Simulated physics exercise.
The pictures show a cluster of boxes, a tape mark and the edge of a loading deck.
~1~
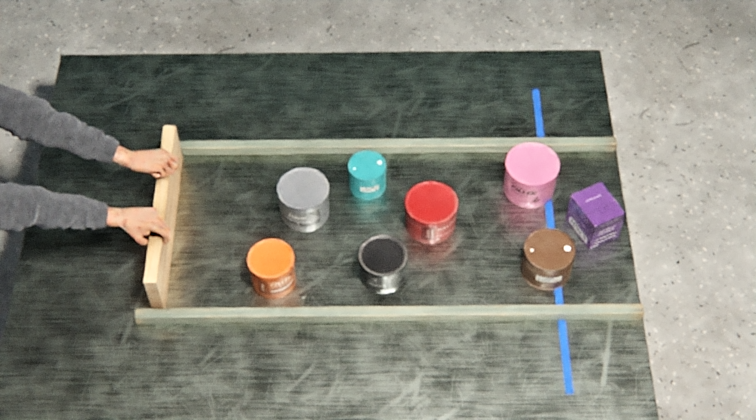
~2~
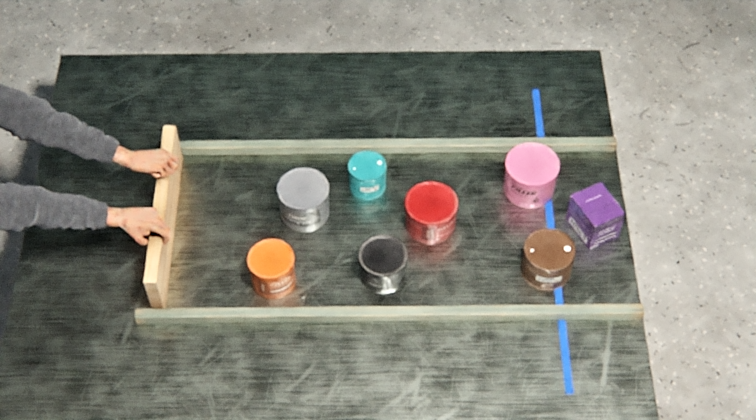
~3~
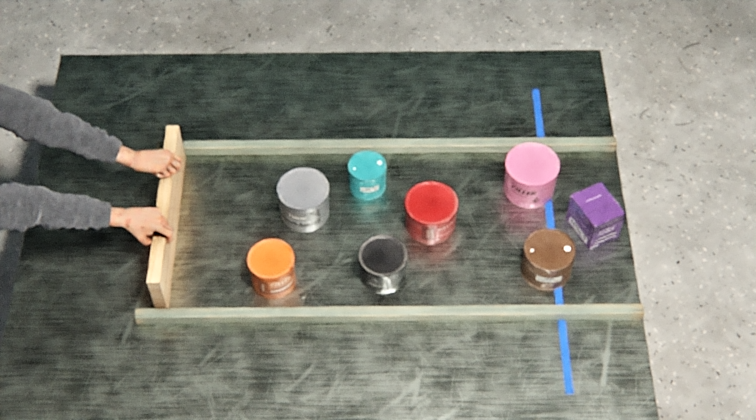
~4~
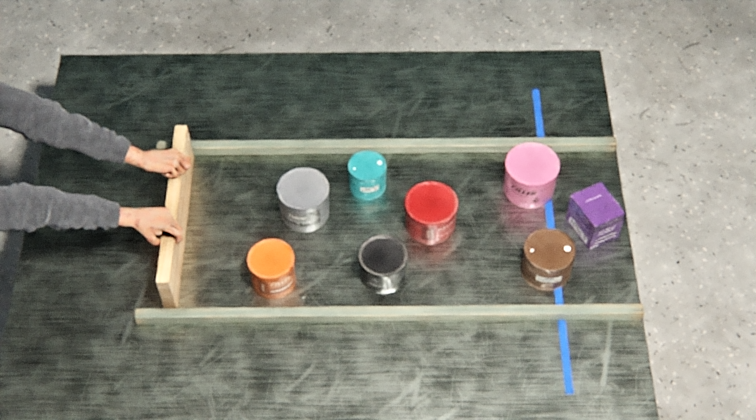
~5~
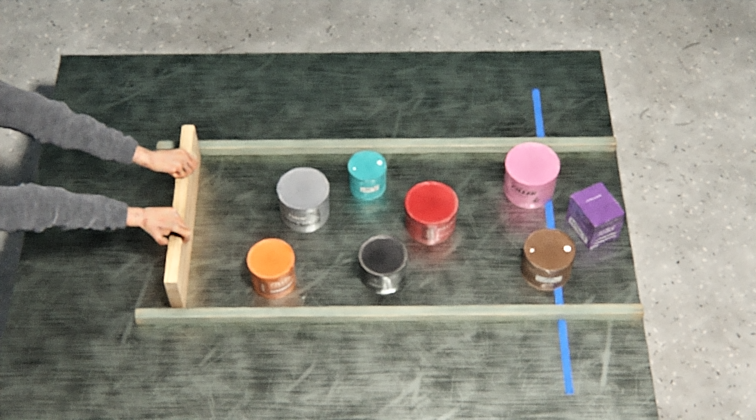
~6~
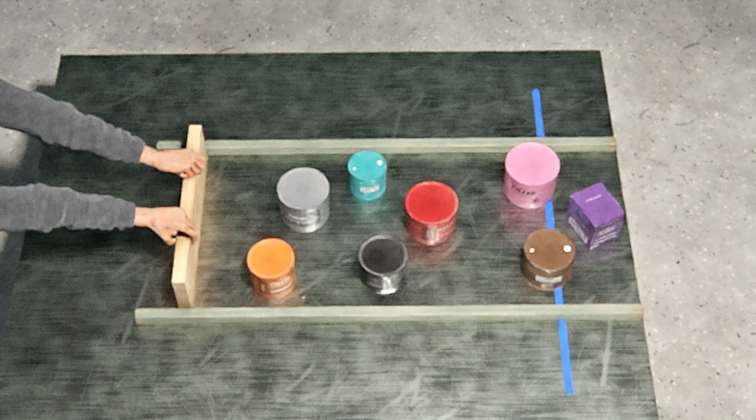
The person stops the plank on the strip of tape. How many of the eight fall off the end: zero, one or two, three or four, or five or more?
The number that fall off is one or two.
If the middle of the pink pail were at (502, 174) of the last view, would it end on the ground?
It is kept.
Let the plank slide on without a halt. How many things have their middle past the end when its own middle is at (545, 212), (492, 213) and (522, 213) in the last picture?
Past the end: 2, 0 and 2.
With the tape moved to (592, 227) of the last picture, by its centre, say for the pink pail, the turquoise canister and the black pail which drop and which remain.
The pink pail tumbles off, the turquoise canister is kept, the black pail falls.
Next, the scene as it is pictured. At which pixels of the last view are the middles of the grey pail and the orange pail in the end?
The grey pail at (576, 197), the orange pail at (582, 274).
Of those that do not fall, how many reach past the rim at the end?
3 of them.
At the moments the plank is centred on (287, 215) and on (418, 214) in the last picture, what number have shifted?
First 2, then 5.
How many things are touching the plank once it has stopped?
That makes 3.
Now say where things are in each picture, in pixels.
In the first picture, purple box (595, 216); brown canister (548, 259); pink pail (531, 176); plank (164, 216); tape (551, 228).
In the second picture, brown canister (548, 259); red pail (431, 213).
In the third picture, pink pail (531, 176); black pail (383, 265).
In the fourth picture, purple box (595, 216); turquoise canister (367, 175).
In the fifth picture, brown canister (548, 259); grey pail (304, 200).
In the sixth picture, purple box (595, 216); brown canister (548, 259); pink pail (531, 176); plank (191, 216); tape (551, 228).
Early on, none off yet; purple box at rest near (595, 216); brown canister at rest near (548, 259); pink pail at rest near (531, 176).
Finally, the number that fall off is one or two; lost, brown canister and purple box.
